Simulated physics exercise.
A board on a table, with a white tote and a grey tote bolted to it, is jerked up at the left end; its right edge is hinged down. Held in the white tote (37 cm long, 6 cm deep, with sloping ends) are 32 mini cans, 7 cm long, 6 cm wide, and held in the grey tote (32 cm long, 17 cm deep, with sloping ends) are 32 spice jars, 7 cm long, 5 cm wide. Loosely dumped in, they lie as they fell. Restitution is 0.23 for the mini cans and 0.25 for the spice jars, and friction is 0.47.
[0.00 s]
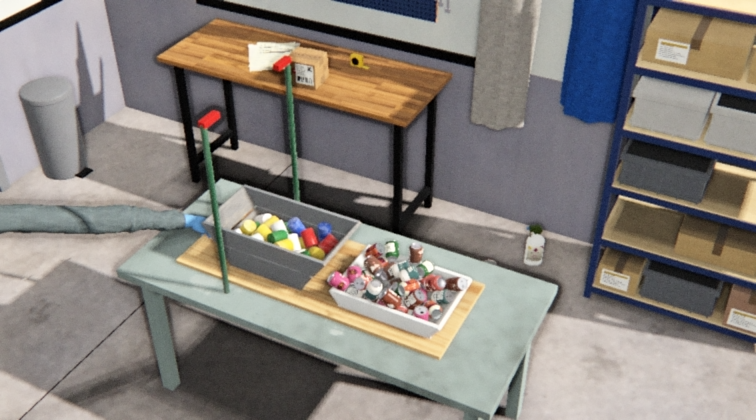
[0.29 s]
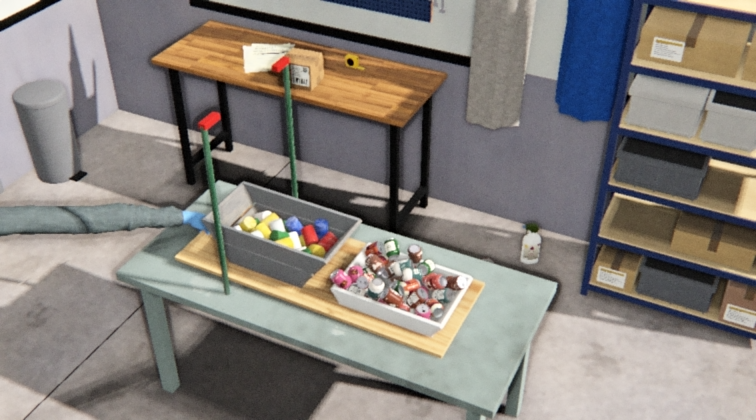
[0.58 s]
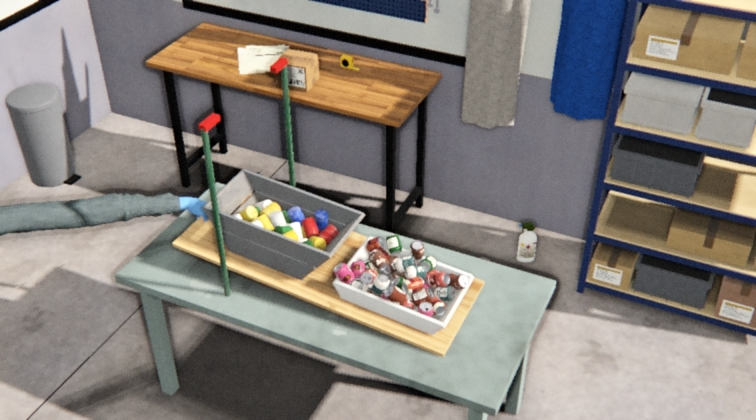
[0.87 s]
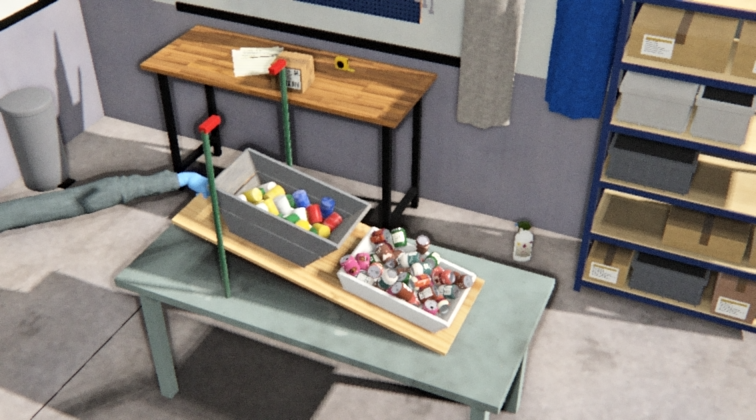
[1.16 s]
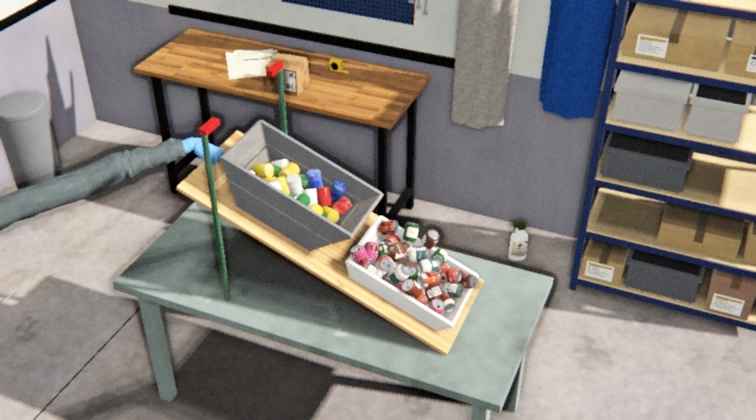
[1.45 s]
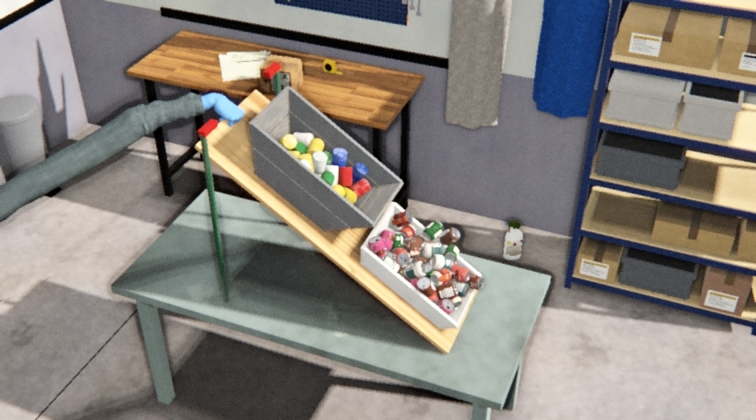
A gloved hand on a long grey-green sleeve lifts the left end of a wooden board on a green table, in a workshop seen from above. A grey tote of colourful jars sits left of a white tote of mixed cans, between red-topped green posts, with a workbench and shelves behind. The board tilts steeply, both totes leaning rightward with it, while the camera drifts slightly.
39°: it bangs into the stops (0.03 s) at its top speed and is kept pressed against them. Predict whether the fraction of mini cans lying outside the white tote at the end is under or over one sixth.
The fraction outside is over one sixth.
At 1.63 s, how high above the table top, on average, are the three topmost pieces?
66 cm.
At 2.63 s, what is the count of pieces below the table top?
Piece count: Some 1.
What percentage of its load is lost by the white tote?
About 30 per cent.
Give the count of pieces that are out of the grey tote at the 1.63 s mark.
Roughly 0 for the grey tote.
After 1.53 s, the lift is arrested.
After 1.63 s, tilt 39°; the white tote is down by 1 of 32 and the grey tote has all 32.
After 1.77 s, tilt 39°; the white tote is down by 2 of 32 and the grey tote has all 32.
After 2.03 s, tilt 39°; the white tote is down by 6 of 32 and the grey tote has all 32.
When it is over (at 2.63 s), the white tote is down by 10 of 32 and the grey tote has all 32. Asked share, 10 of 32, 31 per cent.
